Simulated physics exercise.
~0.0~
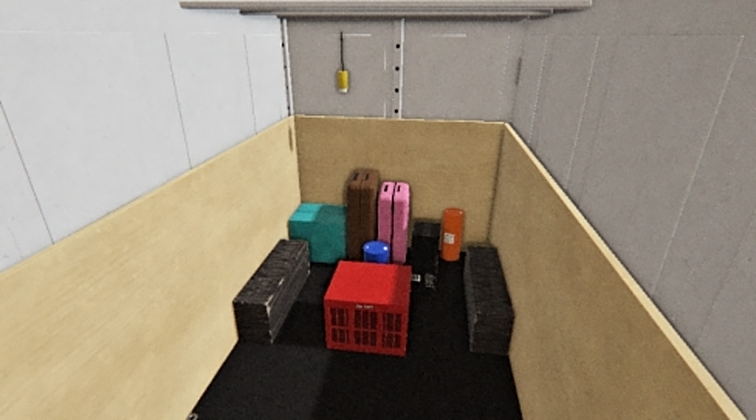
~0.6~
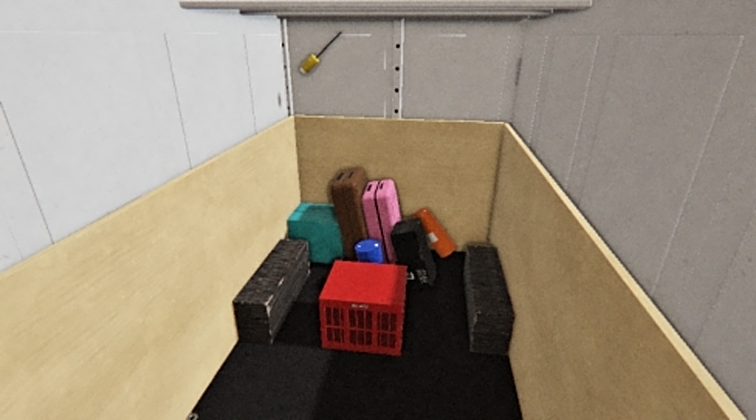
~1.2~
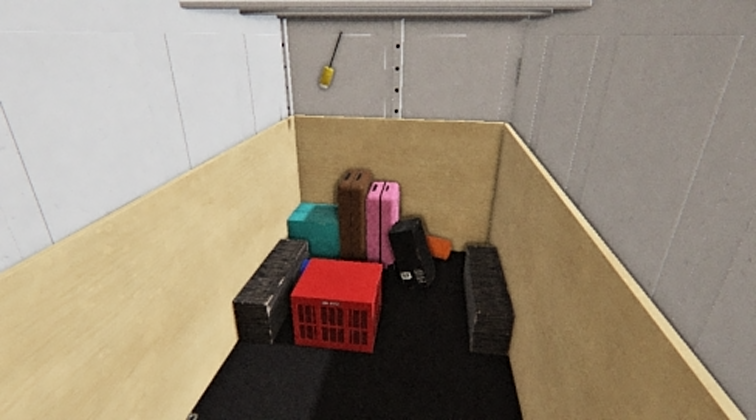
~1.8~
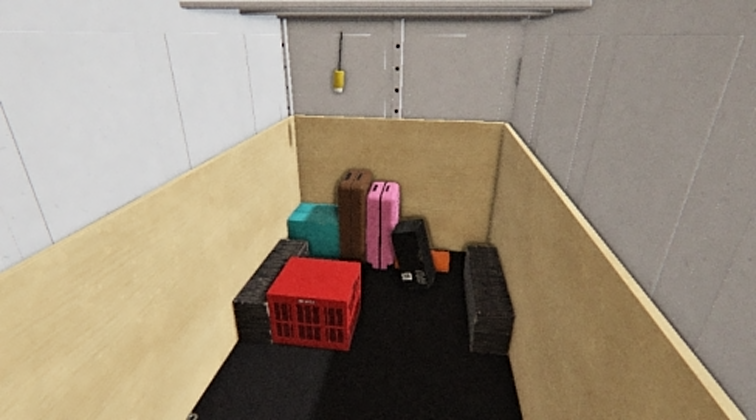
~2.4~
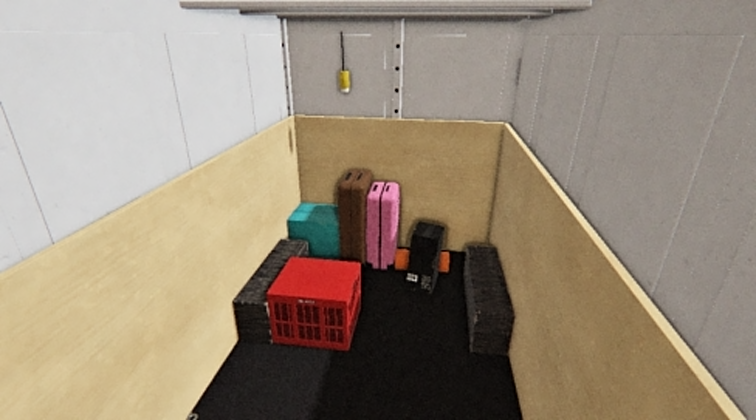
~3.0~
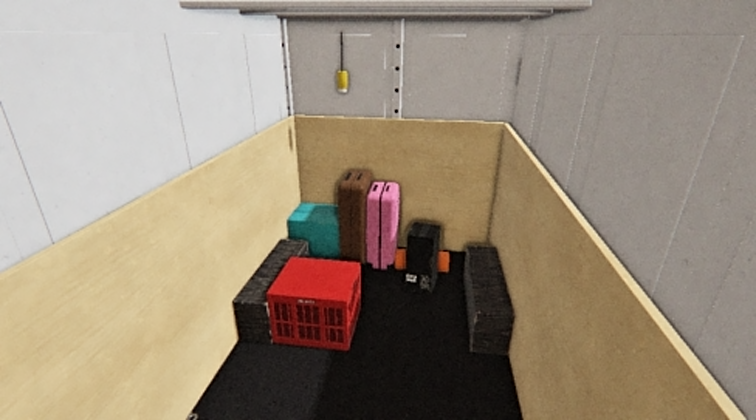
Red crate sliding left across a cargo bay as suitcases lean and settle upright, an orange canister left toppled behind a black box.
